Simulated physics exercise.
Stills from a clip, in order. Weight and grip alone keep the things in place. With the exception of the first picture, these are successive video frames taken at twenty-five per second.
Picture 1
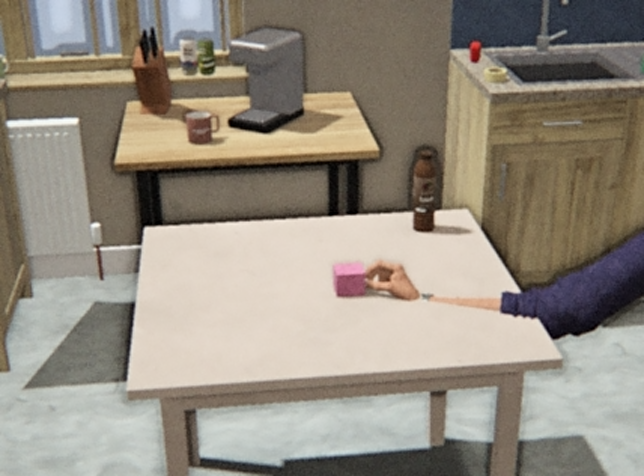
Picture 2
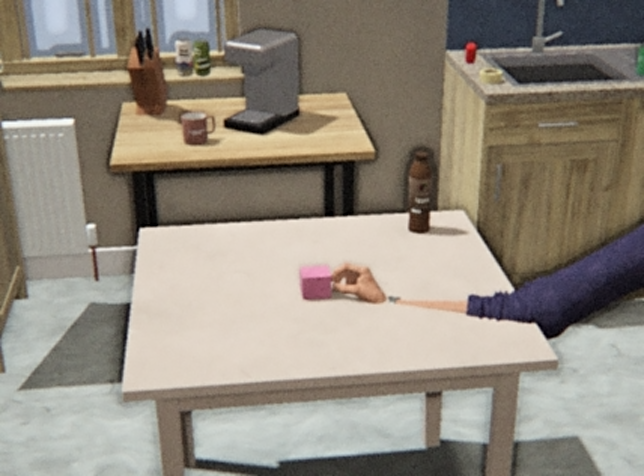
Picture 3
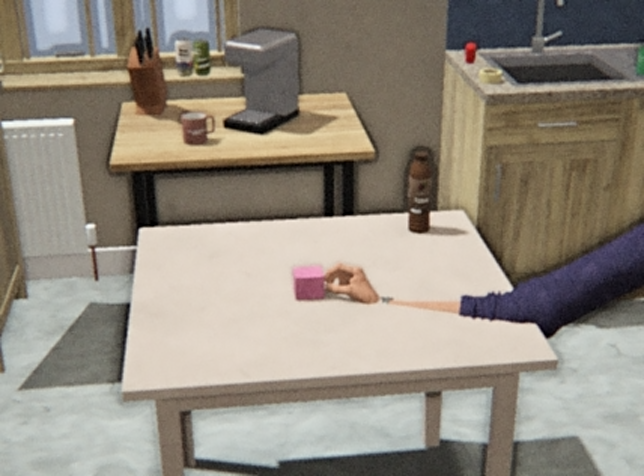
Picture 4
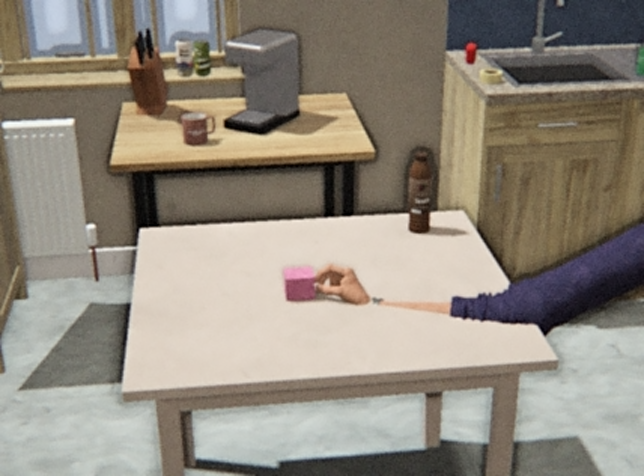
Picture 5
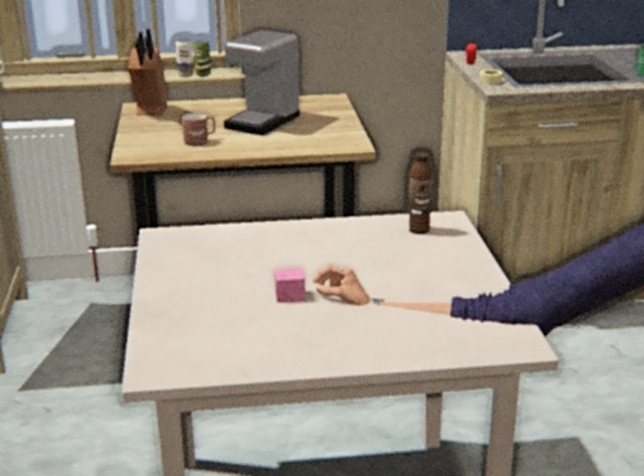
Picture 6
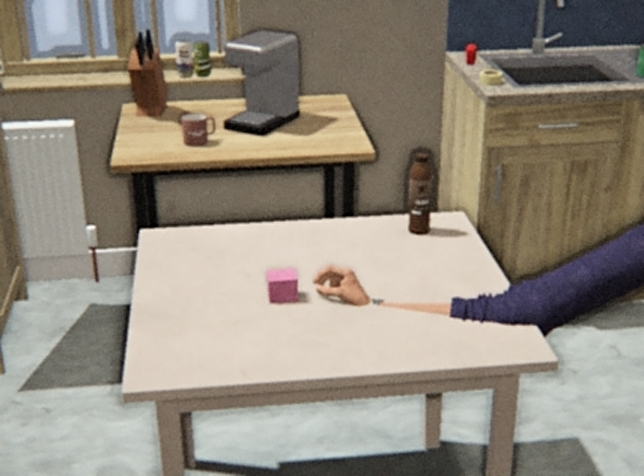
Hand in a dark purple sleeve pushing a pink block leftward across a pale table, the block then sliding slightly beyond the fingers.
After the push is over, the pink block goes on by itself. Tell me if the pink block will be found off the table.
Oh, it hangs on to the table this time.
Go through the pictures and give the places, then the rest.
In the first frame, under the hand; pink block (349, 280).
In the second frame, under the hand; pink block (316, 283).
In the third frame, under the hand; pink block (309, 283).
In the fourth frame, pink block (299, 284).
In the fifth frame, pink block (290, 285) displaced a little.
In the sixth frame, pink block (283, 286) displaced a little.
Then, 0.10 s past the last view, pink block displaced about its own width near (276, 287).
Then, 0.40 s past the last view, pink block resting near (276, 287).
Finally, moved from the start, pink block. Final places as the last picture's camera would see them, pink block near (276, 287).
